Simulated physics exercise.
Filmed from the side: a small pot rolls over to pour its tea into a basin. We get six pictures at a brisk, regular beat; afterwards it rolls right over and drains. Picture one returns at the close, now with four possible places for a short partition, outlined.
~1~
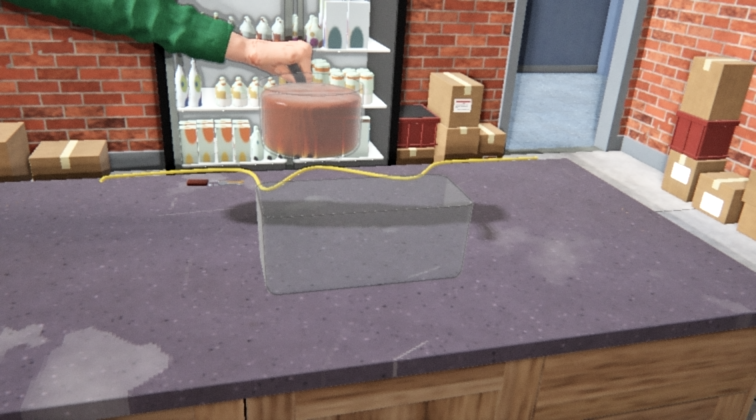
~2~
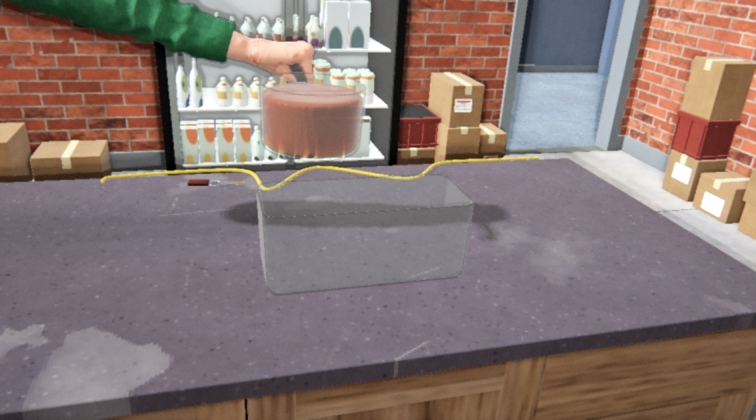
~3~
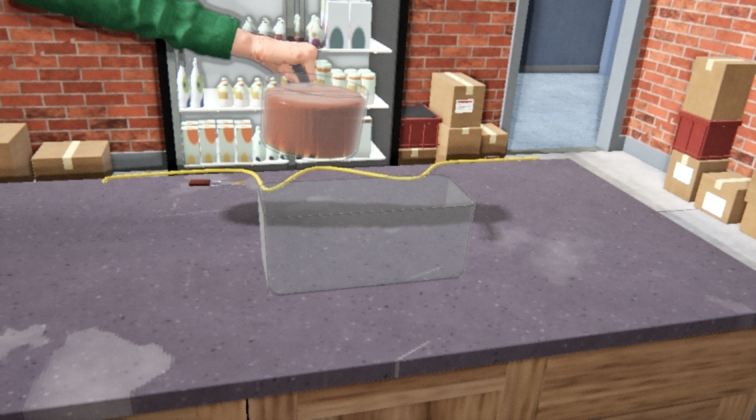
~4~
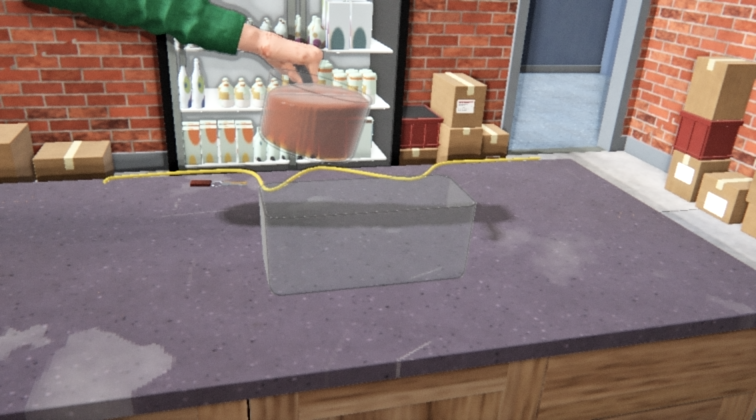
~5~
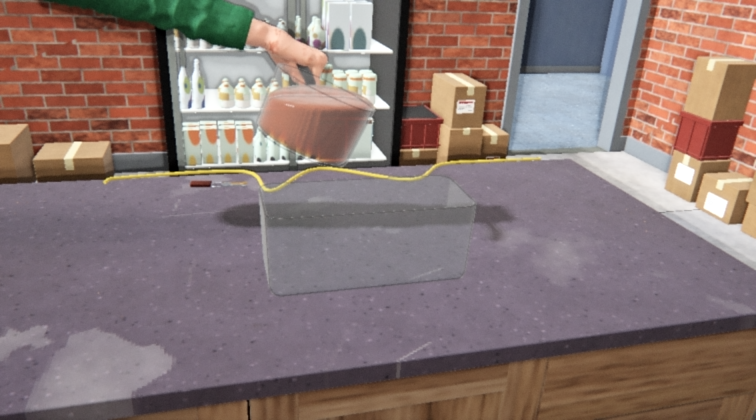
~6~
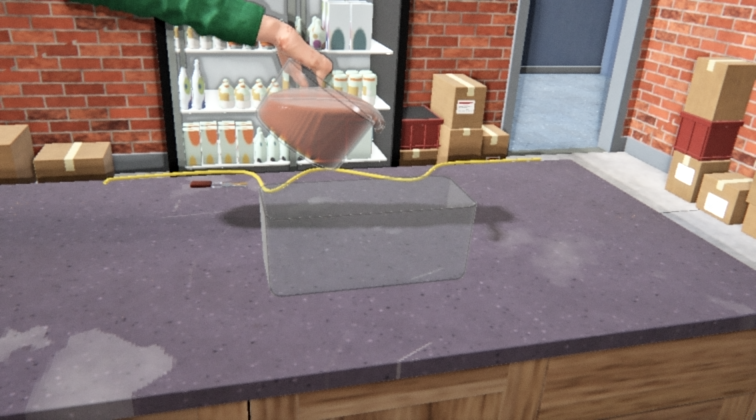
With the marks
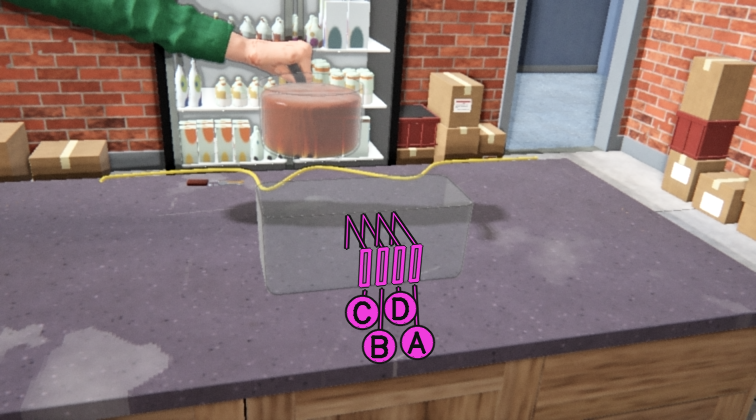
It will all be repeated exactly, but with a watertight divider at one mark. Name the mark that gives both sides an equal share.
The answer is slot D.
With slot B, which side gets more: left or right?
More ends on the right.
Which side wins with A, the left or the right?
The left side.
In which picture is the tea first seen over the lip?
In picture 5.
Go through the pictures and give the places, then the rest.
Upright, lip at (361, 83); basin from (266, 293) to (461, 274); nothing has left yet.
Upright, lip at (362, 84); nothing has left yet.
Tipped about 6°, lip at (366, 89); nothing has left yet.
Tipped about 14°, lip at (369, 96); nothing has left yet.
Tipped about 24°, lip at (371, 106); tea is over the lip, down to (371, 106).
Tipped about 36°, lip at (371, 118); tea is over the lip, down to (374, 127).
On the marked copy, A at (414, 286); B at (381, 289); C at (365, 291); D at (398, 287).
For slot A, about 70 % ends left of the wall and 27 % right of it; 3 % is lost outside.
For slot B, about 20 % ends left of the wall and 79 % right of it.
For slot C, about 8 % ends left of the wall and 91 % right of it.
For slot D, about 52 % ends left of the wall and 46 % right of it.
